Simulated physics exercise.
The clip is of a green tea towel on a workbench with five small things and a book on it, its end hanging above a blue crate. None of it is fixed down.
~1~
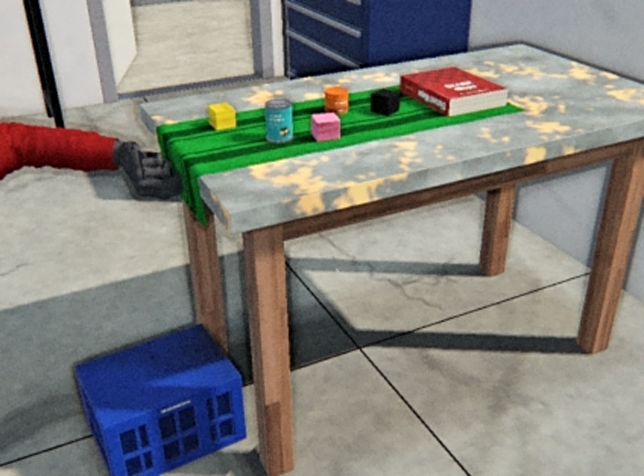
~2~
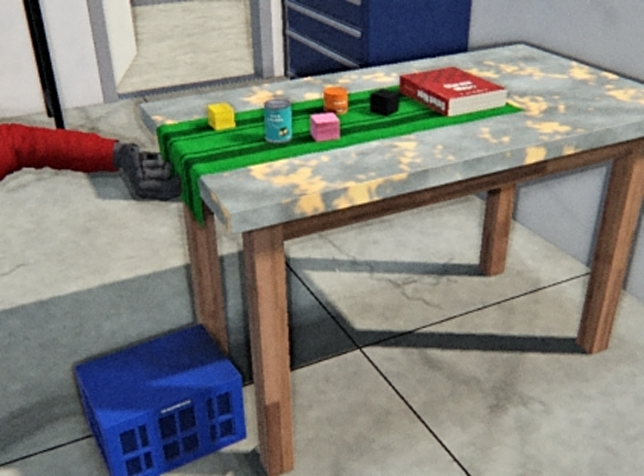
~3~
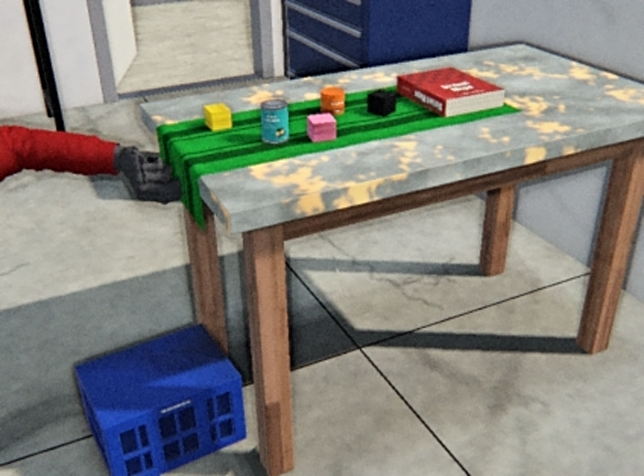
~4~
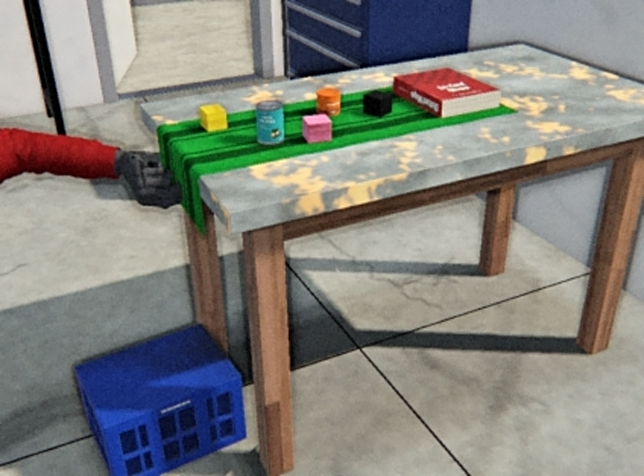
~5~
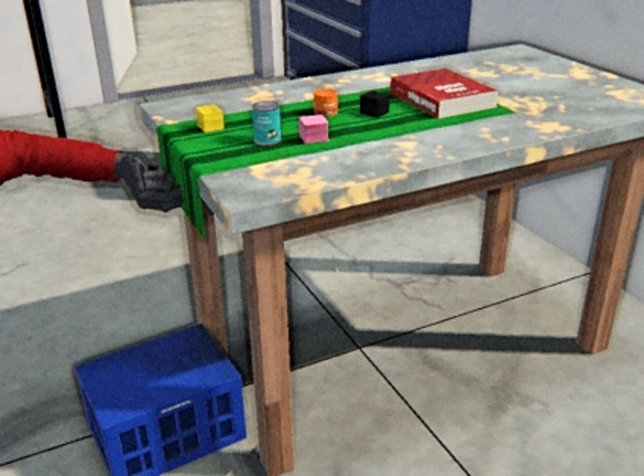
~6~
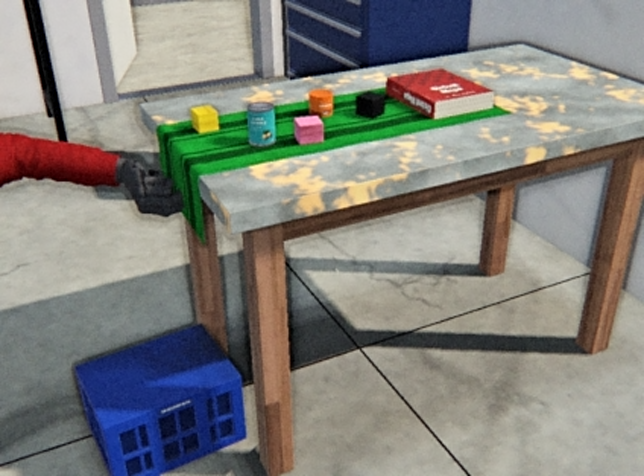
A gloved hand in a red sleeve slowly drew a green cloth a little way left over the table's edge, and the small cubes, two containers and red book on it shifted along too.
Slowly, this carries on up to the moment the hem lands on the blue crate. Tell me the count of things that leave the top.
Fallen count: Four.
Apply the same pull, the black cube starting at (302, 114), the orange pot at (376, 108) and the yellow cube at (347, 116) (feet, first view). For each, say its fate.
Outcome: Black cube falls away, orange pot stays, yellow cube falls away.
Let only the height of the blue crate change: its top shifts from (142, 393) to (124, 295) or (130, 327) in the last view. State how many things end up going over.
First height: 1; second height: 2.
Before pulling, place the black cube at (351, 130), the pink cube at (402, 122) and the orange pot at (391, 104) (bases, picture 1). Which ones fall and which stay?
The black cube ends up off the top, the pink cube ends up on top still, the orange pot ends up on top still.
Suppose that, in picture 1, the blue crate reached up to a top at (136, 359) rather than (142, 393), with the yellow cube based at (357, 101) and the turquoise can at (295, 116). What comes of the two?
Well, the yellow cube is safe, and the turquoise can is dislodged.
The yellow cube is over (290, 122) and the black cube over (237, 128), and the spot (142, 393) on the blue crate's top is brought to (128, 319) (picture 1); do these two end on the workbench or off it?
As for the yellow cube, it stays in place; as for the black cube, it leaves the top.
Early on, hem near (189, 279); yellow cube gone.
Midway, hem near (193, 332); yellow cube, turquoise can and pink cube gone.
Finally, hem on the crate; yellow cube, turquoise can, pink cube and orange pot gone. It carries off four.
